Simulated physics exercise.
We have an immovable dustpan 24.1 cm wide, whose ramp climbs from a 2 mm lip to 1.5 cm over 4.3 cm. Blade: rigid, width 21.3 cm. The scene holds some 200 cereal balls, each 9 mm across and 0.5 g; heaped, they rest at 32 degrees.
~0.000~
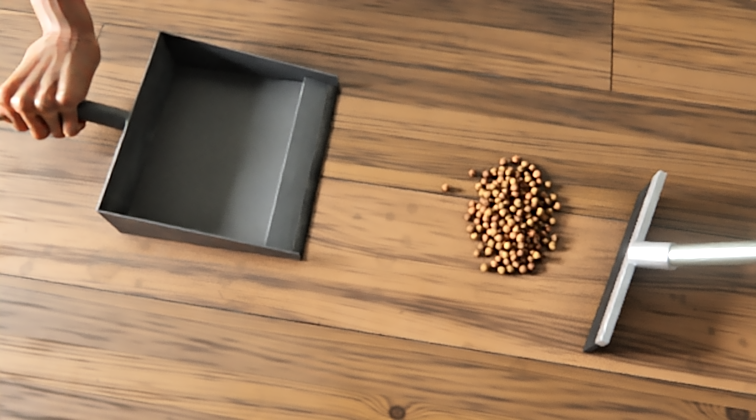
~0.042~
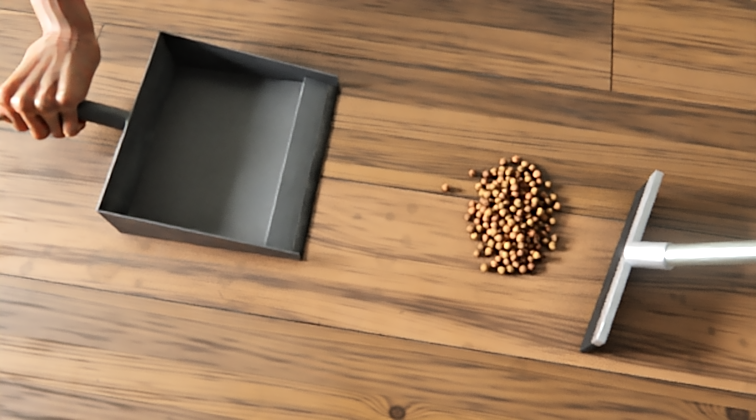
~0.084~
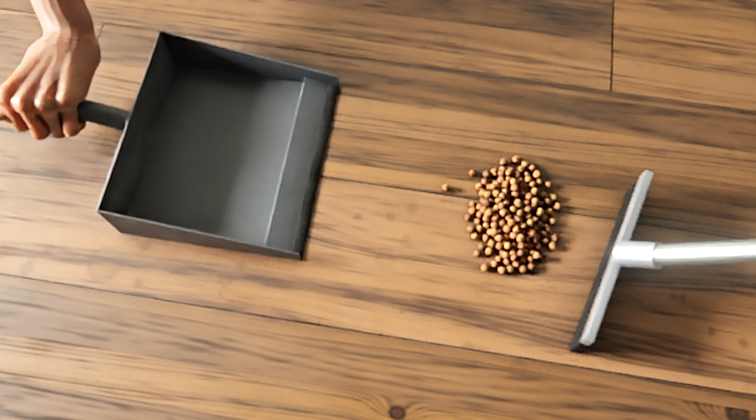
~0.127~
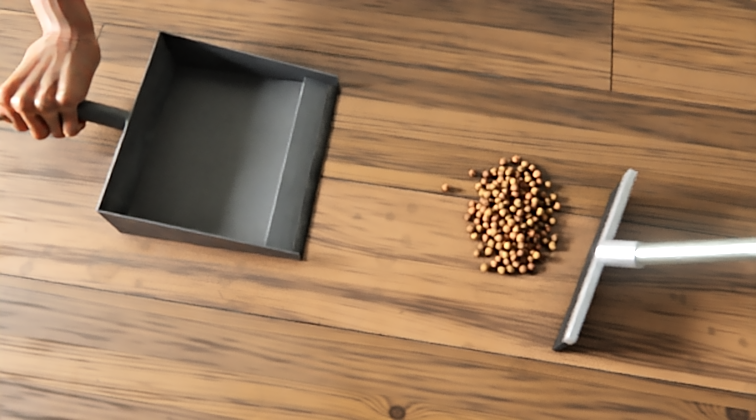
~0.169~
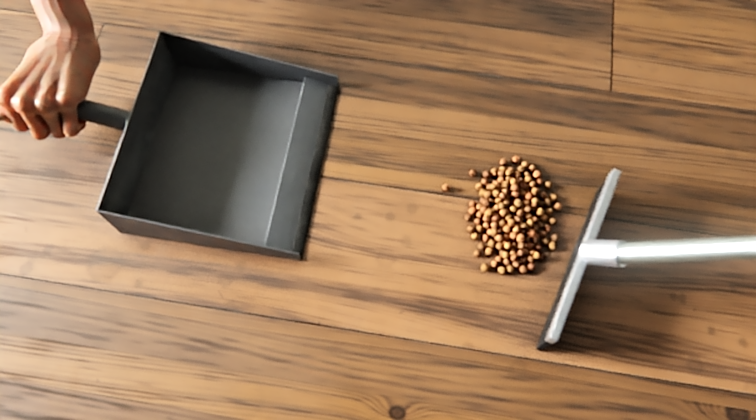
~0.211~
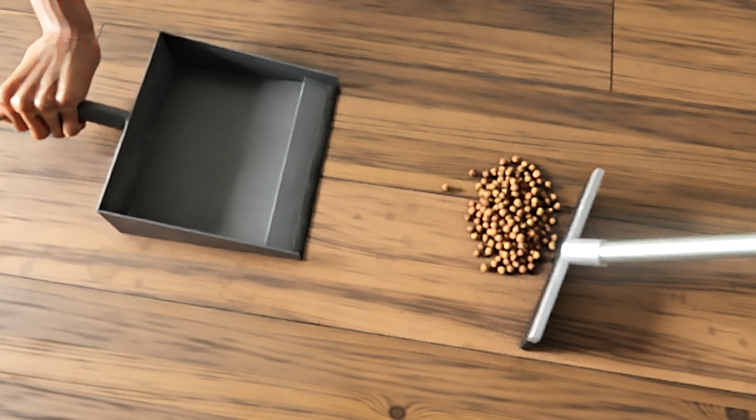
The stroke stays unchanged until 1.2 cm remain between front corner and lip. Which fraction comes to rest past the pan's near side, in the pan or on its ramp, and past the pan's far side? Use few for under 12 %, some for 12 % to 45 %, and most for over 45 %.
Near side: Few, pan: Few, far side: Few.
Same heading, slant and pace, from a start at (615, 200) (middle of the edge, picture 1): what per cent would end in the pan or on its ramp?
About 15 per cent.
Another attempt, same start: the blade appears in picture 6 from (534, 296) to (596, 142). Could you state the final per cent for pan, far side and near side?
Per cent by place - pan 20, far side 25, near side 0.
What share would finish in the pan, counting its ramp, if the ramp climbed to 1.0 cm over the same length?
About 0 %.
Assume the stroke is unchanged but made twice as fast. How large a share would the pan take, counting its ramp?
Then some 15 in a hundred.
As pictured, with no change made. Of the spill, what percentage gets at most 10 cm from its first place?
Close to 30 per cent of it.
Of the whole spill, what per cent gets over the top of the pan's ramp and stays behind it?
It comes to some 0 per cent.
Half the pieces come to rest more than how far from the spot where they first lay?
About 20 cm.
After 0.49 s, middle of the blade 17 cm from the lip; 0 % over the lip, far side 0 %, near side 0 %.
After 0.68 s, middle of the blade 9 cm from the lip; 0 % over the lip, far side 0 %, near side 0 %.
After 0.99 s, middle of the blade 4 cm from the lip; 0 % over the lip, far side 0 %, near side 5 %.
By 1.3 s all is still; near side 5 %, pan 0 %, far side 0 %, in front of the lip or behind the blade 95 %.
